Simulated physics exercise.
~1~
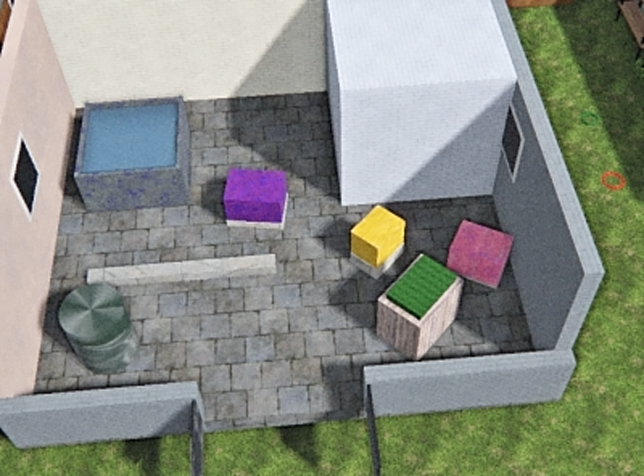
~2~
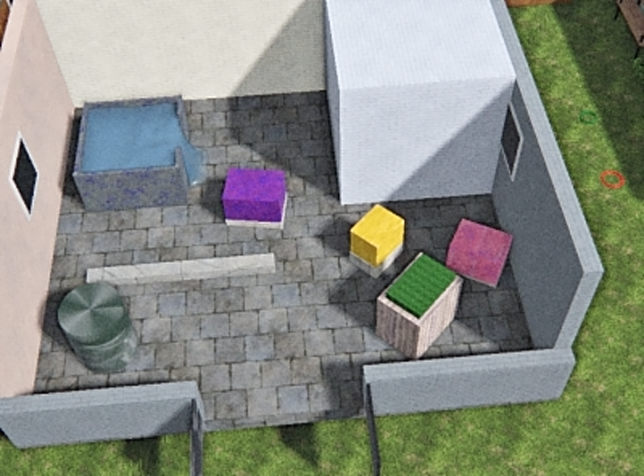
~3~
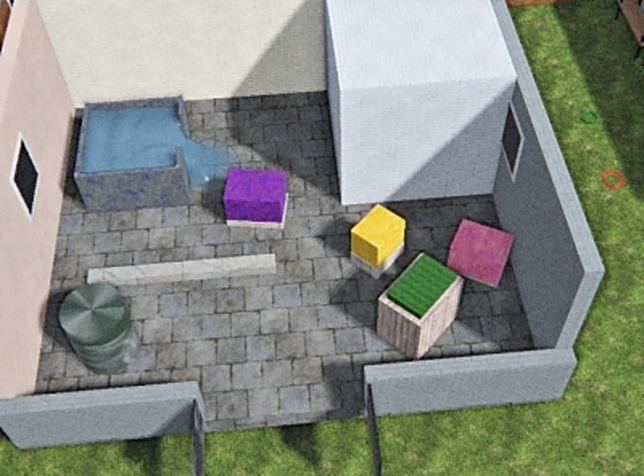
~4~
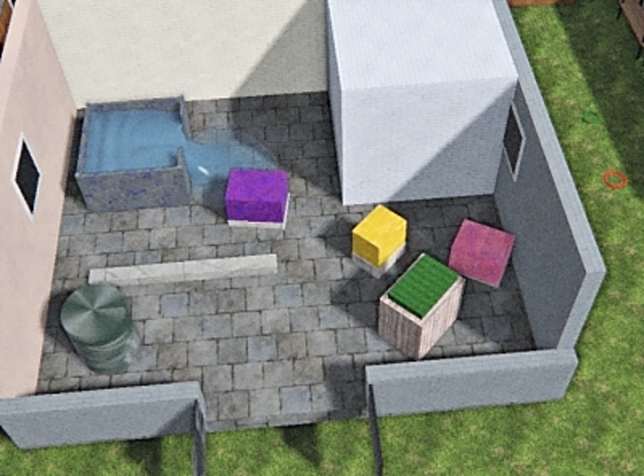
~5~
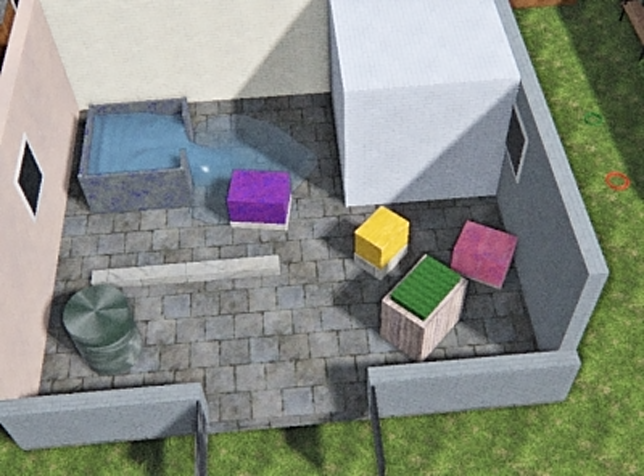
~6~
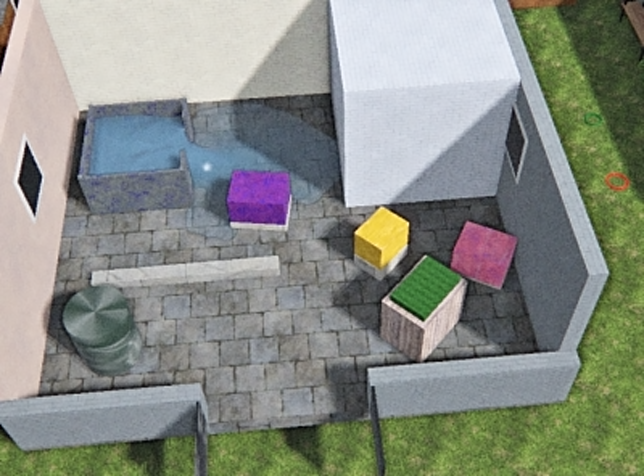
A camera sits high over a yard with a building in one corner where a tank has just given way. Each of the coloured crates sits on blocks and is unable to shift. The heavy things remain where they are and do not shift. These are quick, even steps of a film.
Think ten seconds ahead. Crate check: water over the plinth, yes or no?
Purple crate yes, yellow crate no, pink crate yes.
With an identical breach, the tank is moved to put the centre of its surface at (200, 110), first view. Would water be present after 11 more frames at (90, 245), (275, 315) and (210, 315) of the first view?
Results in order - left untouched, swamped, left untouched.
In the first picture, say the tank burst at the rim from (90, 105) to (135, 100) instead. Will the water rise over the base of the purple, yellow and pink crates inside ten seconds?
Result: Purple crate is not reached; yellow crate is not reached; pink crate is swamped.
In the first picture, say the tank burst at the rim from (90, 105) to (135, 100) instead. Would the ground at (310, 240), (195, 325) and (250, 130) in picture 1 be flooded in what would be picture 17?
First spot unwetted, second unwetted, third drenched.
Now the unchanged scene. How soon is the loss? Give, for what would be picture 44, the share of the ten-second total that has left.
Near 45 in a hundred.
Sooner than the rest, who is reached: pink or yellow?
That would be the yellow-painted one.
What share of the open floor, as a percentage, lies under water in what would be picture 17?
30 %.
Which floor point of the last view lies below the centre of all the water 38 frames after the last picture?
The water centres close to (229, 185).
A moment on, water covers 20 % of the floor; the purple crate water round its plinth, the yellow crate water round its plinth, the pink crate not reached.
Next, water covers 30 % of the floor; the purple crate water round its plinth, the yellow crate water round its plinth, the pink crate not reached.
Then, water covers 50 % of the floor; the purple crate water round its plinth, the yellow crate water round its plinth, the pink crate water round its plinth.
Later, water covers 70 % of the floor; the purple crate water round its plinth, the yellow crate water round its plinth, the pink crate water round its plinth.
In the end, water covers 85 % of the floor; the purple crate was topped, the yellow crate stayed above the water, the pink crate was topped.
